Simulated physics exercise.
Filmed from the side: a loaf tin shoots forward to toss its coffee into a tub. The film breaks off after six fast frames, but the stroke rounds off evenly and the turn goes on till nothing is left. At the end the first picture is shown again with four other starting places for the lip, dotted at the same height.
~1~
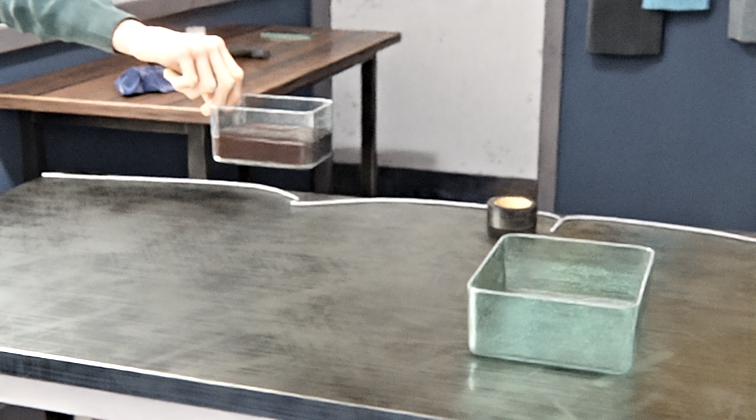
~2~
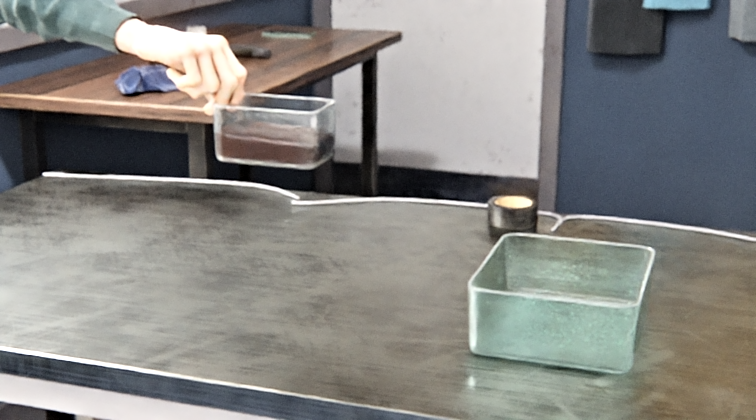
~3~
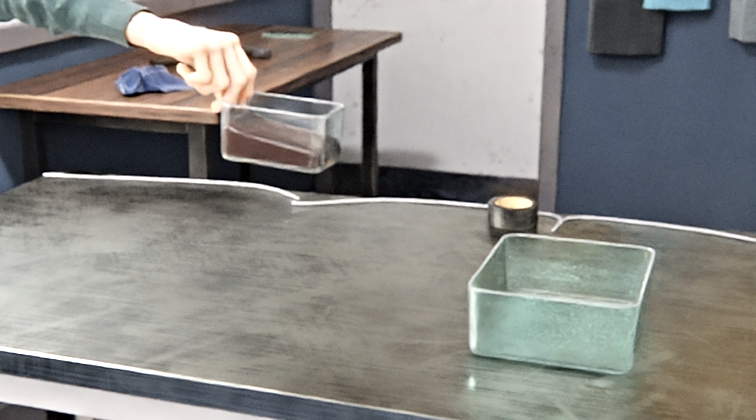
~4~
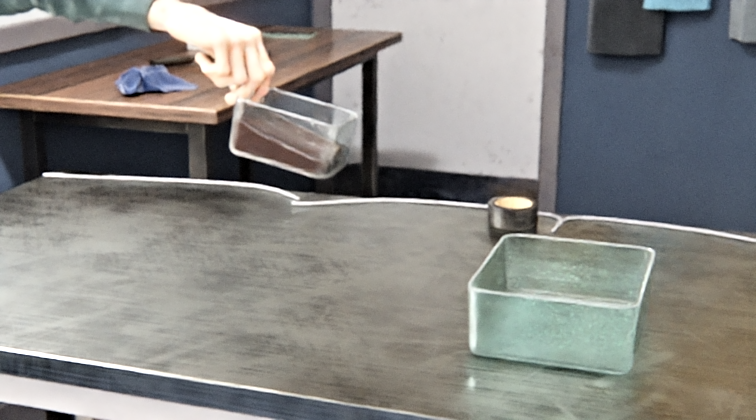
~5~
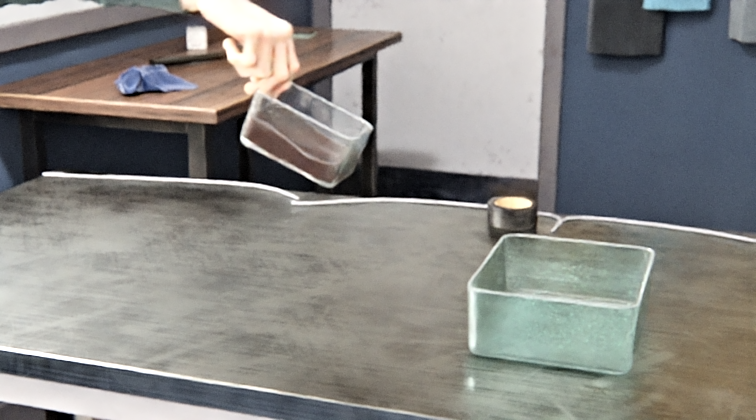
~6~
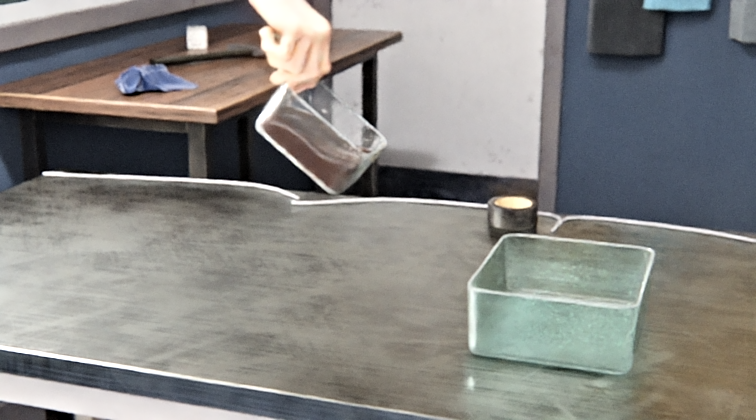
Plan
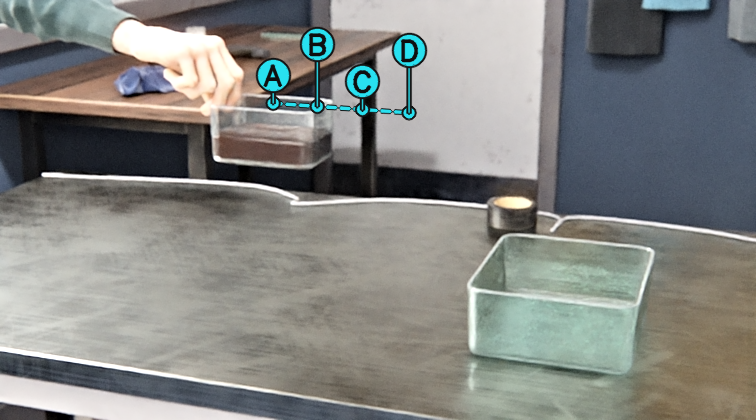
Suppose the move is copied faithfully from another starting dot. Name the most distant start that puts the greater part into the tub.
The limit is C.
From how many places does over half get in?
Two of them.
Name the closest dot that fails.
B.
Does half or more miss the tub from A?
Yes.
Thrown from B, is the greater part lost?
Yes.
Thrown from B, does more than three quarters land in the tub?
No, it does not.
In cyan, A at (273, 103); B at (317, 106); C at (362, 109); D at (409, 112).
Choosing A, about 0 % lands in the tub, 99 % falls short.
Choosing B, about 22 % lands in the tub, 74 % falls short and 4 % goes beside or beyond.
Choosing C, about 69 % lands in the tub, 16 % falls short and 15 % goes beside or beyond.
Choosing D, about 85 % lands in the tub, 5 % falls short and 11 % goes beside or beyond.
